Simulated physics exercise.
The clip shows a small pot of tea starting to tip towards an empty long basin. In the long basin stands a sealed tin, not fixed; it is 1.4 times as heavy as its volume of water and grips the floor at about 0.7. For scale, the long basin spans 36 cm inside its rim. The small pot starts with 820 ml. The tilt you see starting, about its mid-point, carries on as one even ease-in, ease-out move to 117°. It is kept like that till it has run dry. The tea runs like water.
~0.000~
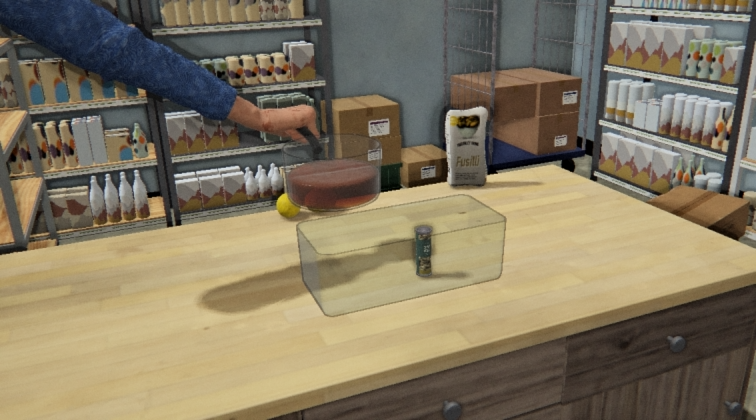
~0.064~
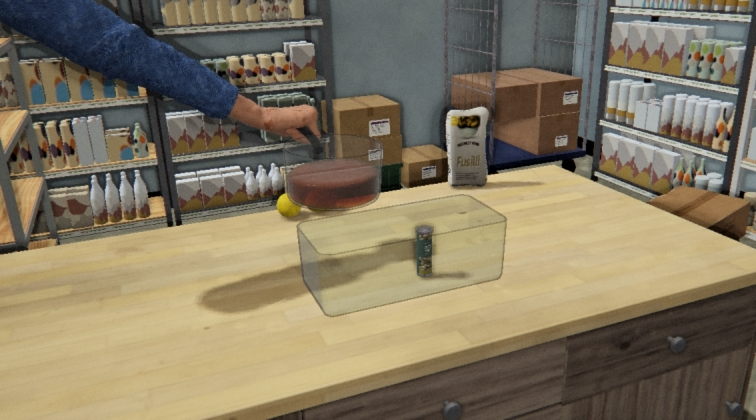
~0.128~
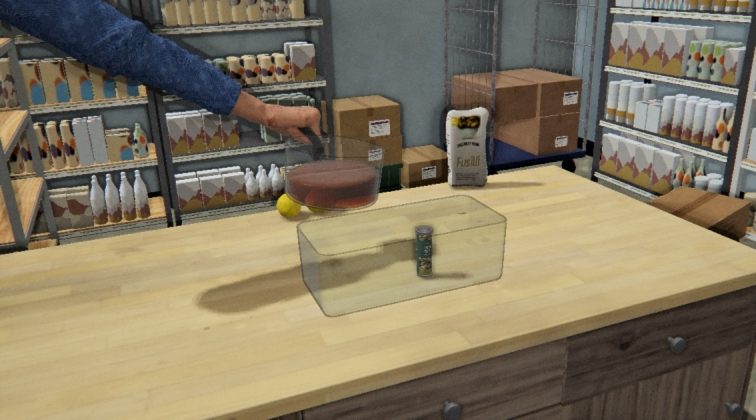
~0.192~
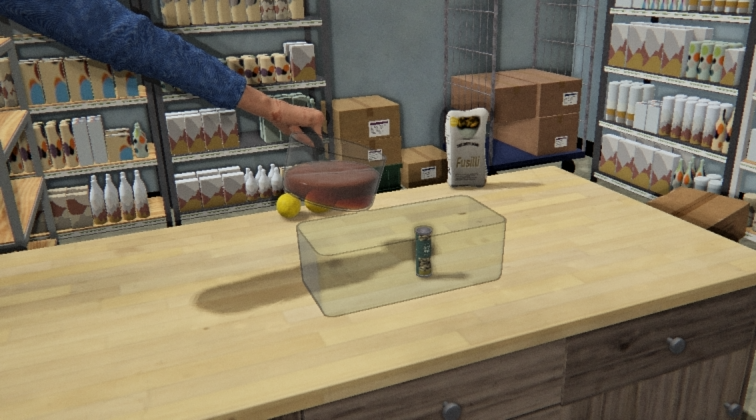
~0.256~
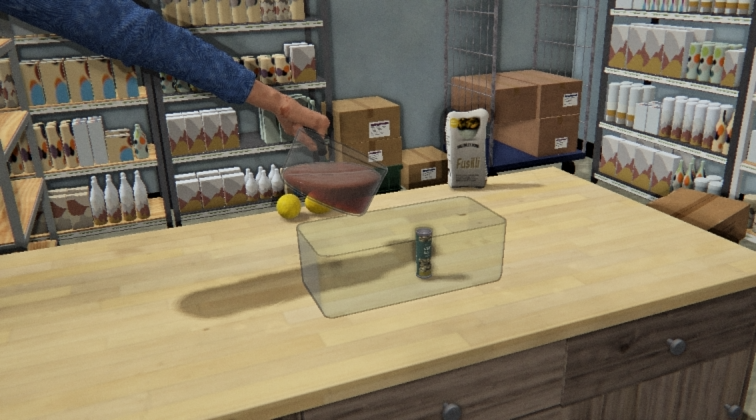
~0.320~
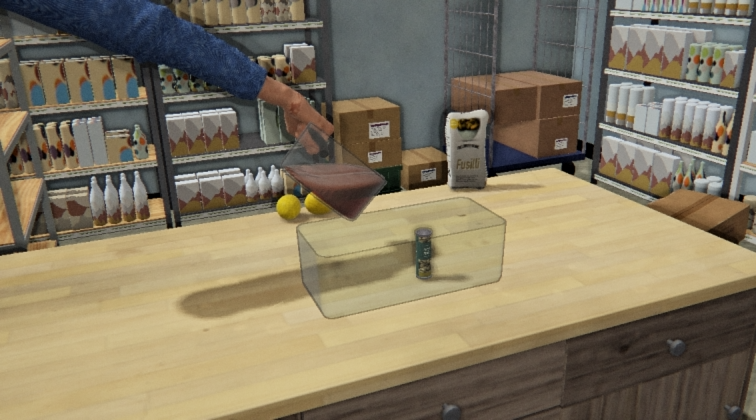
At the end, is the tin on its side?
The tin stays up.
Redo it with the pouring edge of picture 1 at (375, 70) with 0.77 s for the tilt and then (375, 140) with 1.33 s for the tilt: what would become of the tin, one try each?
First it falls; then it keeps standing.
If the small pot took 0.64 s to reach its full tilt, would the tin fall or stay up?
The tin keeps standing.
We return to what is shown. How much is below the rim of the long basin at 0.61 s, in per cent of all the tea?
Some 52 per cent.
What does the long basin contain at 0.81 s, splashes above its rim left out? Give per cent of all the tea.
Near 90 in a hundred.
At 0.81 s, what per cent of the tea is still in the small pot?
Near 4 in a hundred.
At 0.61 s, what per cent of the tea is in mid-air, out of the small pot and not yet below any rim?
Some 22 per cent.
Then, 0.61 s in, the tilt is 104° and 27 per cent is still to pour; the tin stands where it began.
Then, 0.81 s in, the tilt is 117° and 4 per cent is still to pour; the tin stands where it began.
Then, 1.03 s in, the tilt is 117° and 0 per cent is still to pour; the tin stands where it began.
Then, 1.27 s in, the tilt is 117° and 0 per cent is still to pour; the tin stands where it began.
Finally, the tin stands where it began.
